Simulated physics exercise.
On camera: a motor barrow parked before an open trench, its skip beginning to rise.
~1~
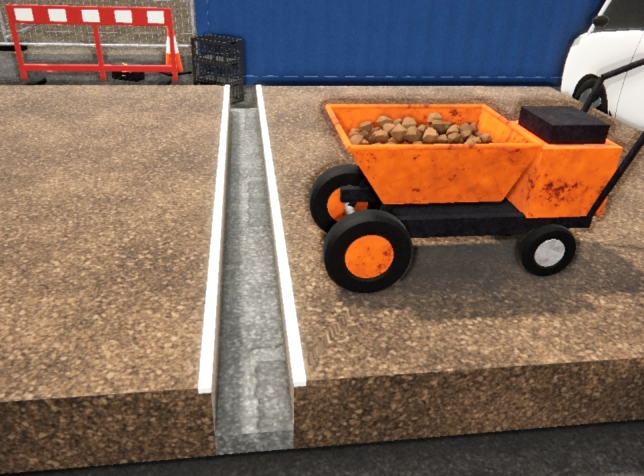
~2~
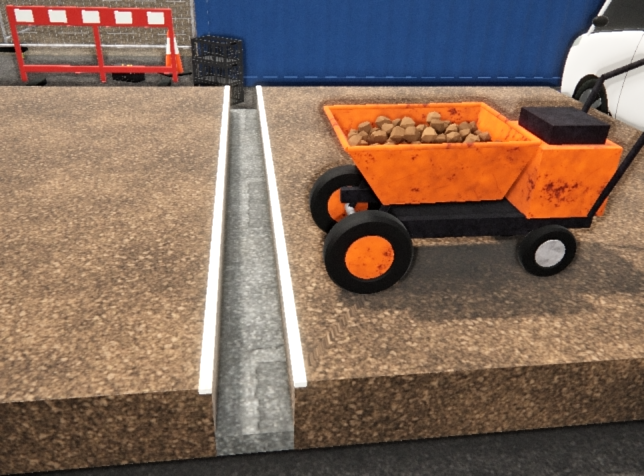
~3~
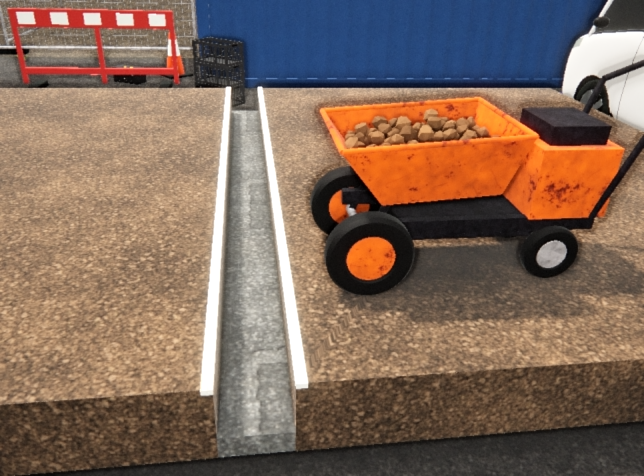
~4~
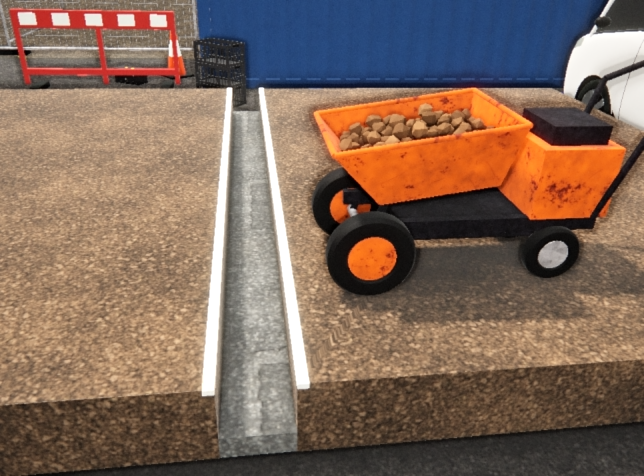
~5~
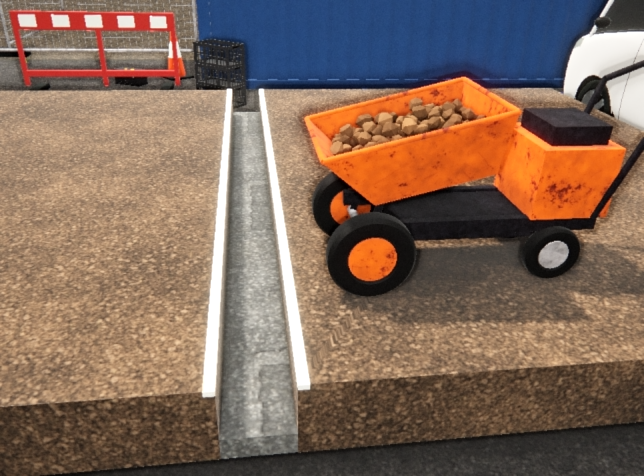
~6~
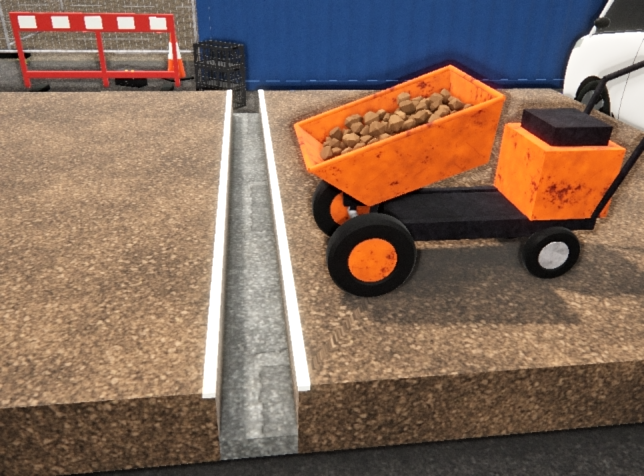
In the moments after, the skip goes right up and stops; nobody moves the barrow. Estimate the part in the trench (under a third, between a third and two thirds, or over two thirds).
The trench takes between a third and two thirds.
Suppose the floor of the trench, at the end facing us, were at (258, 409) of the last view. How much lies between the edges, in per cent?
About 40 per cent.
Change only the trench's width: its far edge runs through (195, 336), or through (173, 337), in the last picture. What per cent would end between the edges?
The first gives 70 %, the second 90 %.
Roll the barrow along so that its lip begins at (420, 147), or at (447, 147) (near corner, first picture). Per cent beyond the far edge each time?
The first gives 0 %, the second 0 %.
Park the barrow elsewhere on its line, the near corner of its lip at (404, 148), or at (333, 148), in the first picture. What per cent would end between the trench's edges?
Near 100 % and 20 %.
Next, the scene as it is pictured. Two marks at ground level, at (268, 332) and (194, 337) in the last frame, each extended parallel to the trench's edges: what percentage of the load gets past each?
In turn 90 and 50 in a hundred.
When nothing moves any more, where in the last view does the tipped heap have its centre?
Close to (209, 265).
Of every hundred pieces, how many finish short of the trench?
It comes to 0 per cent or so.
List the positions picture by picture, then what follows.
The first frame shows lip of the skip at (350, 148), level; top of the load at (423, 131), clay clods; first edge of the trench at (292, 325); far edge at (209, 330), the trench over half as wide as the skip, and about as deep as wide.
The second frame shows lip of the skip at (348, 149), level; top of the load at (422, 131).
The third frame shows lip of the skip at (343, 152), tipped barely; top of the load at (439, 139).
The fourth frame shows lip of the skip at (335, 156), tipped a little; top of the load at (447, 131).
The fifth frame shows lip of the skip at (323, 162), tipped a little; top of the load at (438, 124).
The sixth frame shows lip of the skip at (310, 170), tipped clearly; top of the load at (443, 112); first edge of the trench at (296, 330); far edge at (213, 335).
Soon, skip tipped steeply; all in the skip.
A while on, skip tipped right over; most in the skip; a small part in or heaped over the trench; a small part beyond it; a stray few falling.
Towards the end, skip tipped right over; a small part in the skip; about a third in or heaped over the trench; about half beyond it.
Finally, skip tipped right over; about half in or heaped over the trench; about half beyond it.
